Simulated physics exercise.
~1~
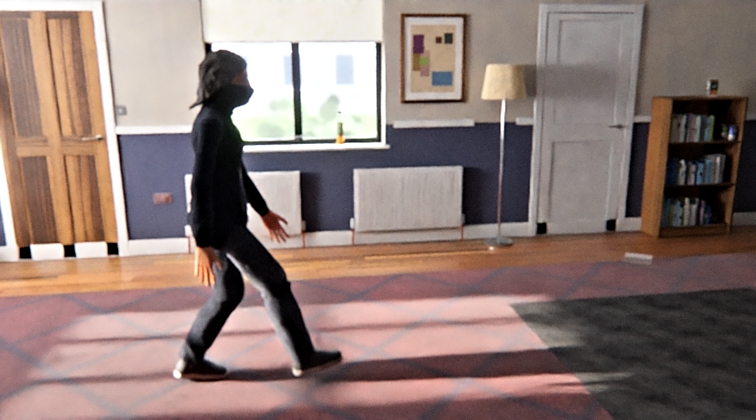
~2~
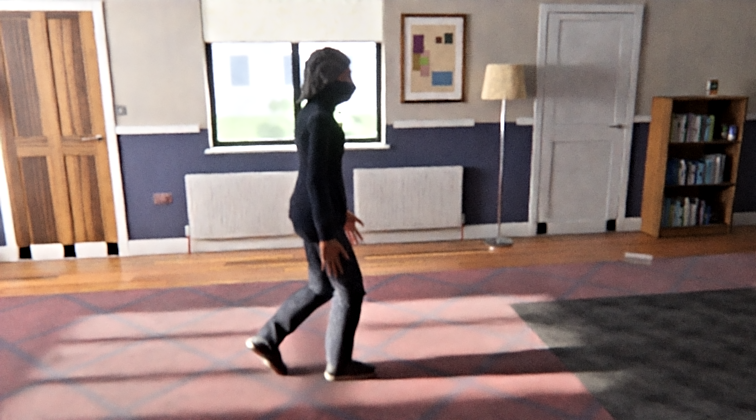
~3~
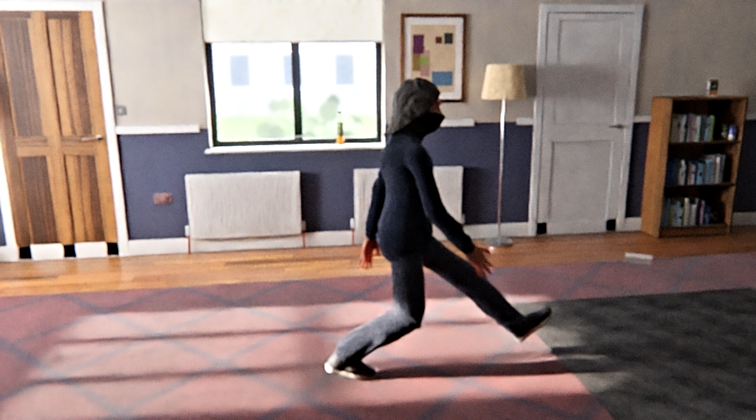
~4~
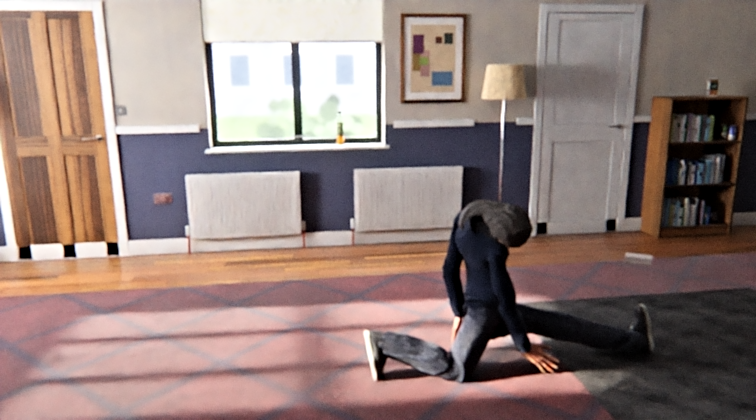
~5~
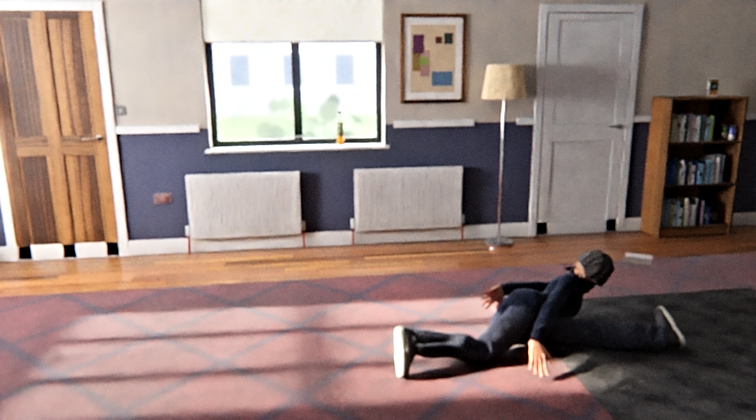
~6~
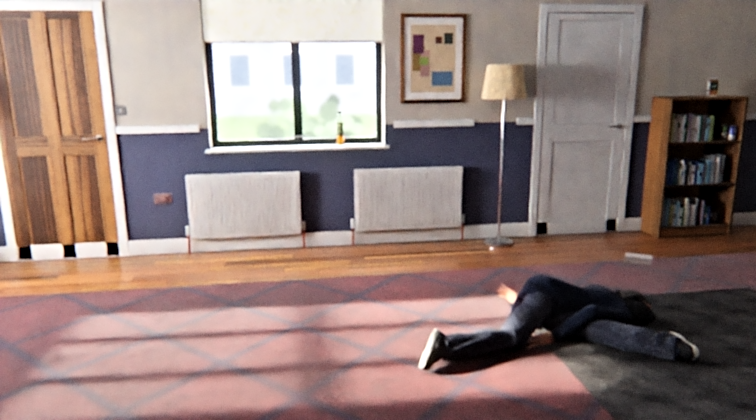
A person in dark clothes, with dark hair and a dark face covering, walks from left to right across a sunlit room, seen side-on from a still viewpoint. Behind are a wooden door, a window above two pale radiators, a framed picture, a floor lamp, a white door and a bookcase. Near the dark mat on the right of the reddish patterned carpet, the front leg shoots forward. The person drops into a low split, hands reaching down, then folds forward over the mat's edge. They end slumped low, head on the right over the dark mat, legs spread.
